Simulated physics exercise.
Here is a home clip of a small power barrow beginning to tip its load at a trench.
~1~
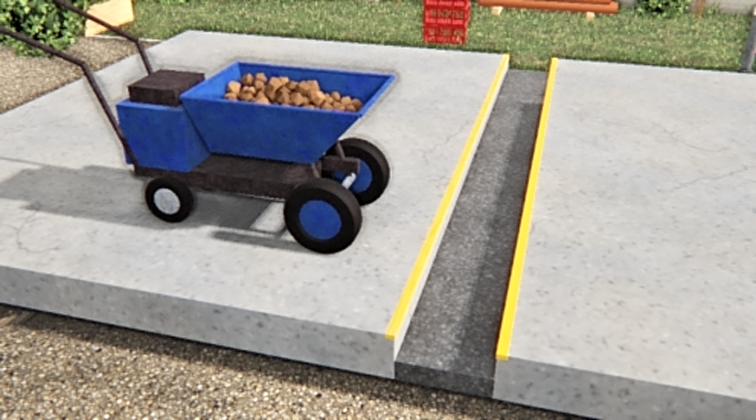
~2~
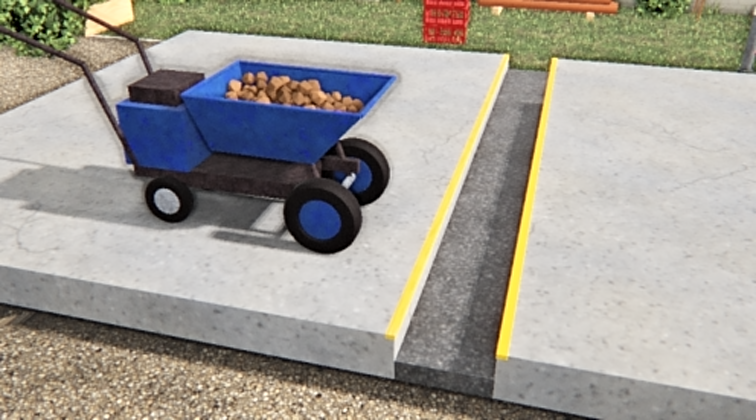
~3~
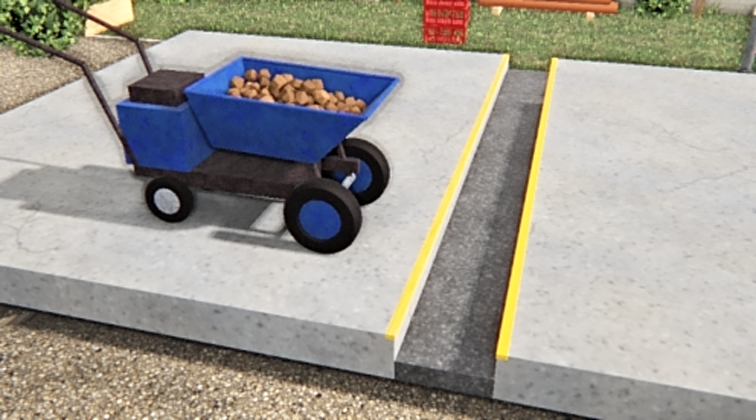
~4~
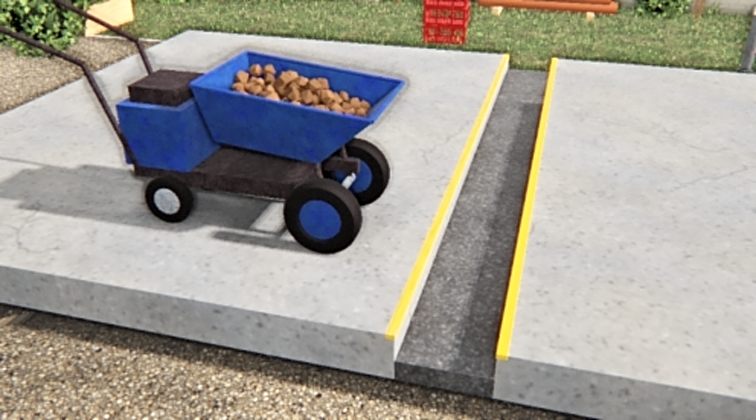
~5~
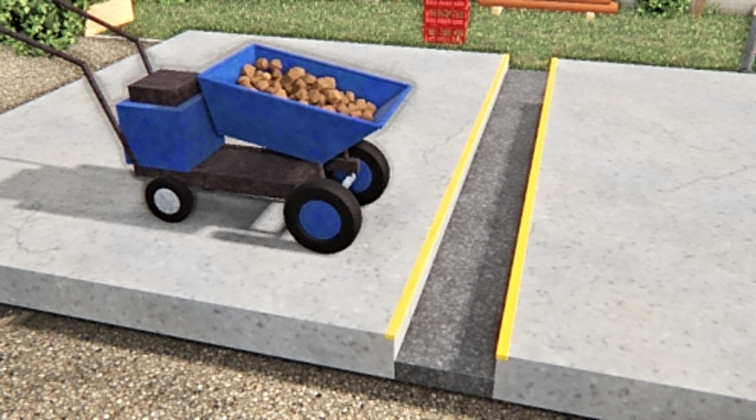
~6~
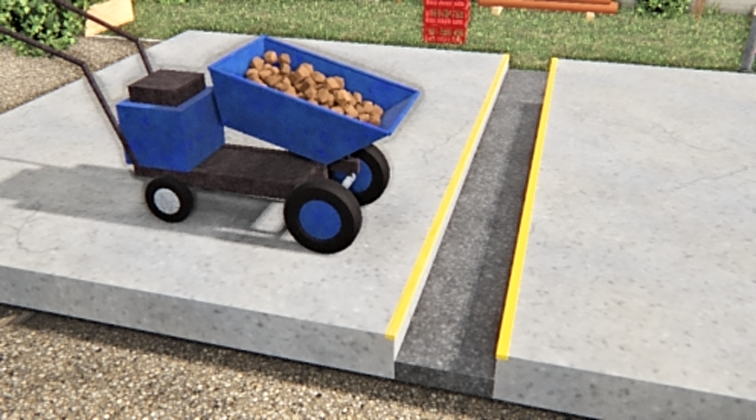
A blue skip of brown clods on a small barrow tilts gradually toward the right.
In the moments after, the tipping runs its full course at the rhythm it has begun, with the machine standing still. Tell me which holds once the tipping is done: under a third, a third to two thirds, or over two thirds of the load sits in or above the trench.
The trench will get the high band, above two thirds.
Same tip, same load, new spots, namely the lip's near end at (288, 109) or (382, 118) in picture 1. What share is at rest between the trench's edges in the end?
The first stopping place yields 60 % and the other yields 70 %.
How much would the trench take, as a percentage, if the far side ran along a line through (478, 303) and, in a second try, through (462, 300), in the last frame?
Lab note: Try one 60 per cent, try two 40 per cent.
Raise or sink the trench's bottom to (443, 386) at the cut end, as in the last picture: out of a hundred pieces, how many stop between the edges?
Estimate: Approx. 100 in a hundred.
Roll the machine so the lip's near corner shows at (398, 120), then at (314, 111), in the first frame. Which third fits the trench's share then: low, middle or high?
Place one, one to two thirds; place two, more than two thirds.
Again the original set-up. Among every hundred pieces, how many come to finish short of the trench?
Share: Near 0 %.
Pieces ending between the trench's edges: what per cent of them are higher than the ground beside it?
Something like 20 in a hundred.
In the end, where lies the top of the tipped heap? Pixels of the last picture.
I'd place the summit at about pixel (484, 241).
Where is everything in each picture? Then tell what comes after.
The first picture shows lip of the skip (360, 116), level; top of the load (277, 100), clay clods; first edge of the trench (408, 292); far edge (510, 308), the trench nearly as wide as the skip, and shallow for its width.
The second picture shows lip of the skip (361, 117), level; top of the load (278, 100).
The third picture shows lip of the skip (365, 119), tipped barely; top of the load (281, 98).
The fourth picture shows lip of the skip (372, 122), tipped a little; top of the load (286, 95).
The fifth picture shows lip of the skip (380, 127), tipped a little; top of the load (278, 88).
The sixth picture shows lip of the skip (389, 134), tipped clearly; top of the load (286, 84); first edge of the trench (408, 292); far edge (510, 308).
Just after the last frame, skip tipped steeply; every one in the skip.
A moment on, skip tipped right over; roughly half in the skip; roughly half in or heaped over the trench; just a few beyond it.
Further on, skip tipped right over; just a few in the skip; the larger part in or heaped over the trench; about a tenth beyond it.
When it is over, skip tipped right over; just a few in the skip; almost all in or heaped over the trench; about a tenth beyond it.
